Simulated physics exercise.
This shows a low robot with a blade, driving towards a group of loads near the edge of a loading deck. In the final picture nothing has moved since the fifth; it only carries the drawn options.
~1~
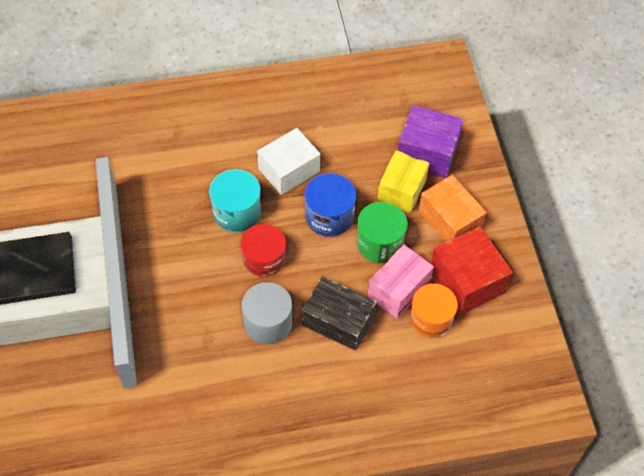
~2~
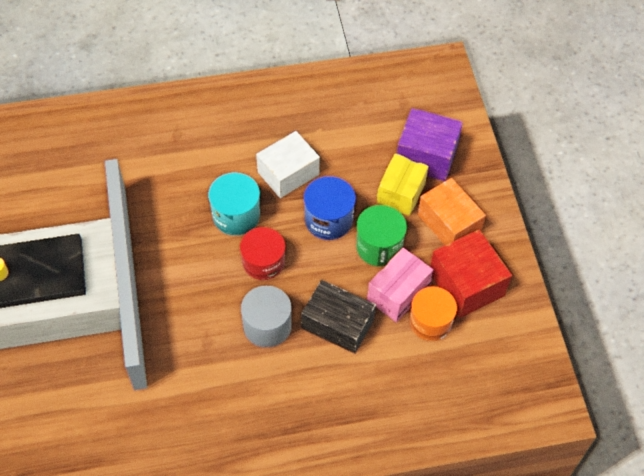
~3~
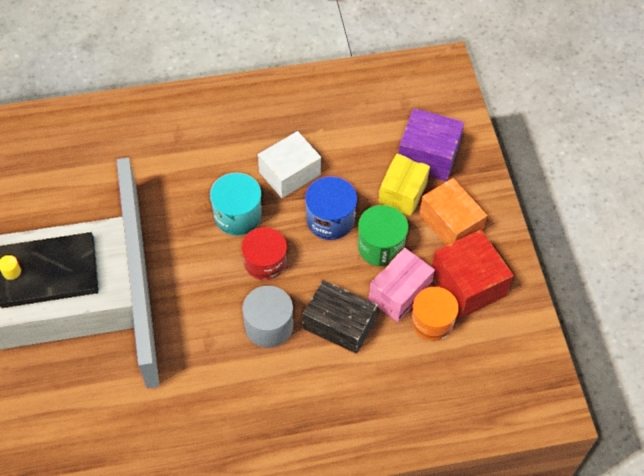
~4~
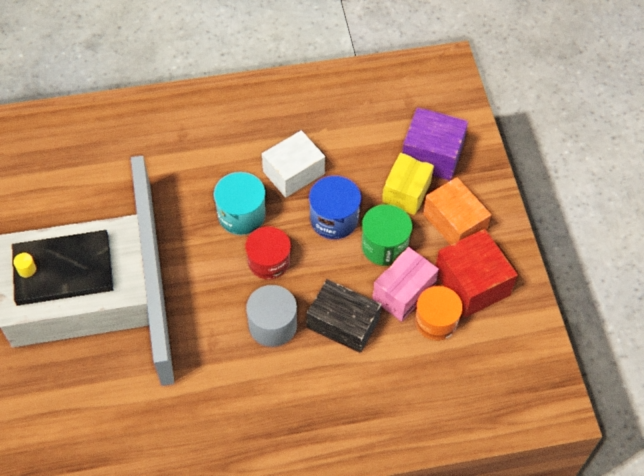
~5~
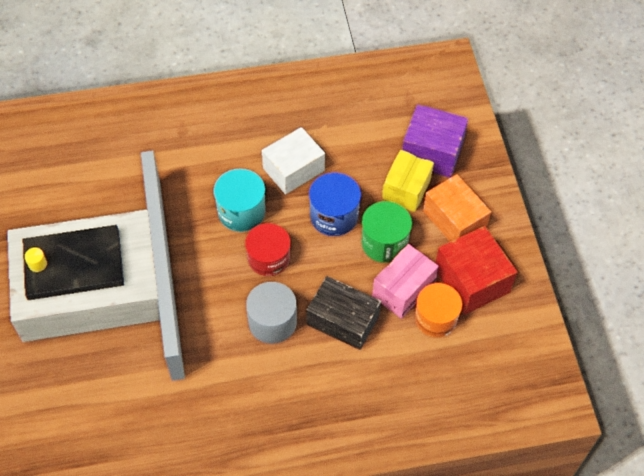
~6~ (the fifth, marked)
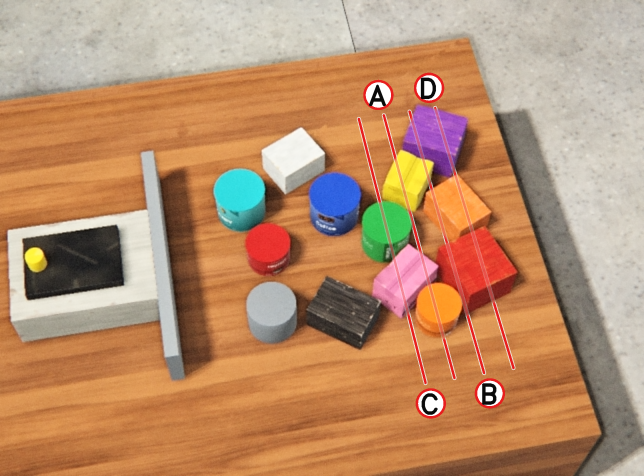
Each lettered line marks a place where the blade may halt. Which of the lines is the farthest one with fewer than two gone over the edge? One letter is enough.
As far as mark A.
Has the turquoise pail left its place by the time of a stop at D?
Yes.
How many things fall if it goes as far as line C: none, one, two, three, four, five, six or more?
In all, none.
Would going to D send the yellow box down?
Yes.
On the marked copy, A at (417, 237); B at (444, 233); C at (390, 241); D at (471, 228).
With A. Early on, robot (178, 245); white crate (298, 159); black crate (357, 313).
Further on, robot (271, 231); red crate (498, 267); orange crate (471, 217).
At the end, robot (341, 220); red crate (546, 264); orange crate (526, 209); none fallen.
As for the rest, B drops two; C is within the limit but short; D drops five.
